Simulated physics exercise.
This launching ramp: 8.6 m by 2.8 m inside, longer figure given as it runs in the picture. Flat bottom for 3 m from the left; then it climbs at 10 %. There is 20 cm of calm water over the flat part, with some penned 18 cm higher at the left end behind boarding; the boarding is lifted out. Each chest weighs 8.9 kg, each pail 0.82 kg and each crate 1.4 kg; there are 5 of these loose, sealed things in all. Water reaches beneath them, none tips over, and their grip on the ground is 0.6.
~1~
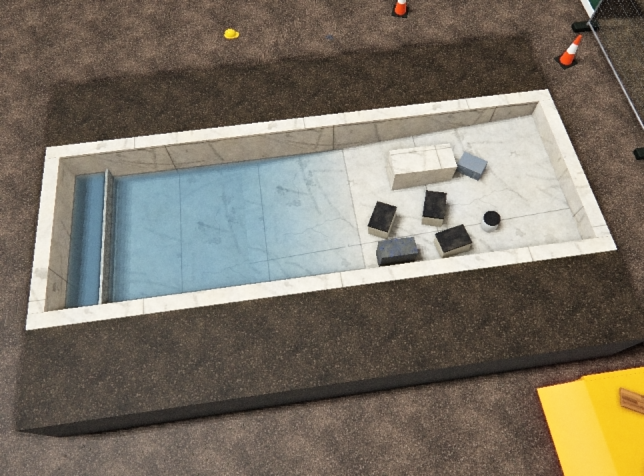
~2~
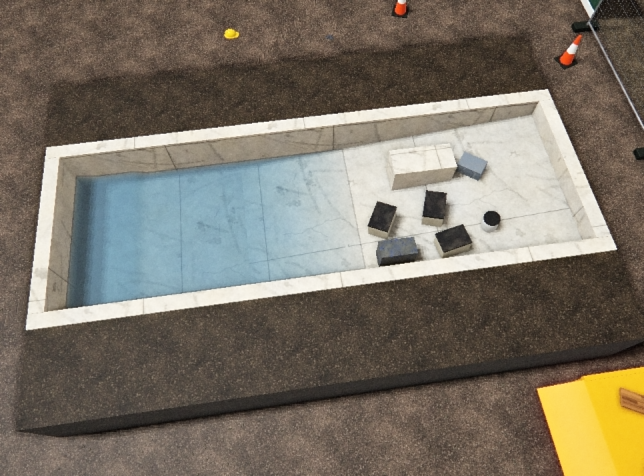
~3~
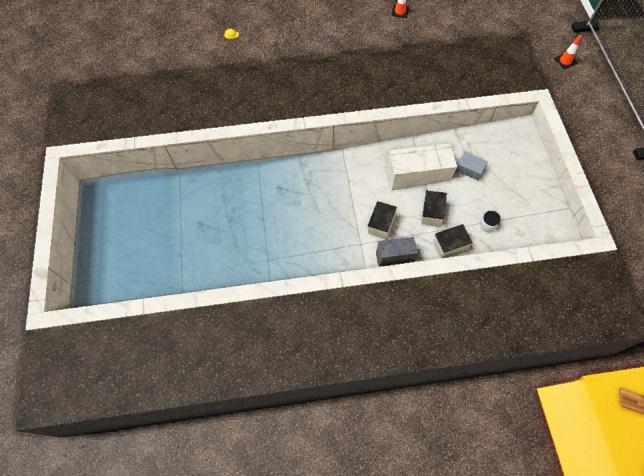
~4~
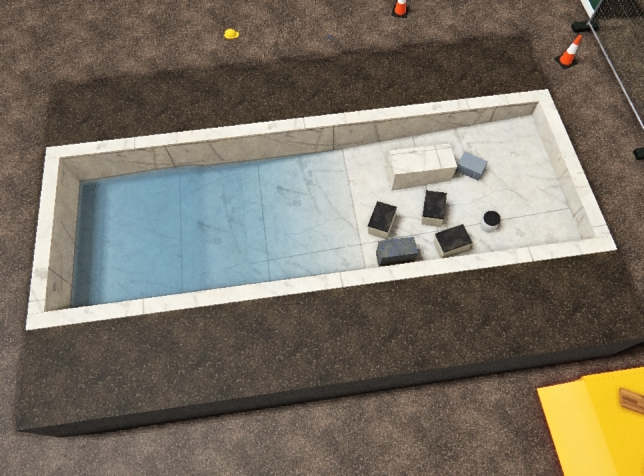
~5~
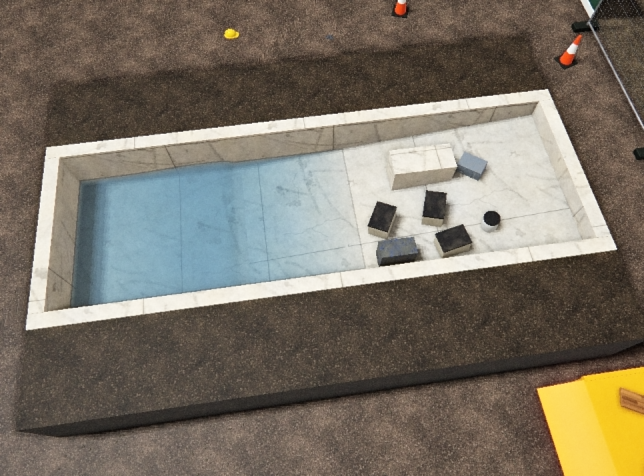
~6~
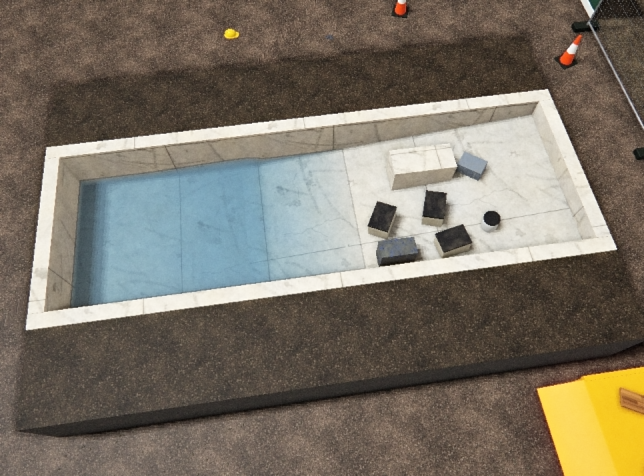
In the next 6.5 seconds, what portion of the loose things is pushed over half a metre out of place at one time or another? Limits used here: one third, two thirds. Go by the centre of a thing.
That share is a small one, below a third.
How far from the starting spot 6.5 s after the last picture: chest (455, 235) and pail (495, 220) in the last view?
In turn: 0 cm, 0 cm.
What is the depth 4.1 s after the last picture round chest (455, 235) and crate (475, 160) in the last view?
Some 0 cm at the first, some 0 cm at the second.
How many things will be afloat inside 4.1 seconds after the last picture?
Count: 0.
Then, 0.6 s after the last picture 0 of 5 are over 50 cm from their spots; 0 afloat.
Then, 2.1 s after the last picture 0 of 5 are over 50 cm from their spots; 0 afloat.
Then, 4.1 s after the last picture 0 of 5 are over 50 cm from their spots; 0 afloat.
Then, 6.5 s after the last picture 0 of 5 are over 50 cm from their spots, and 0 have been at some point; 0 afloat.
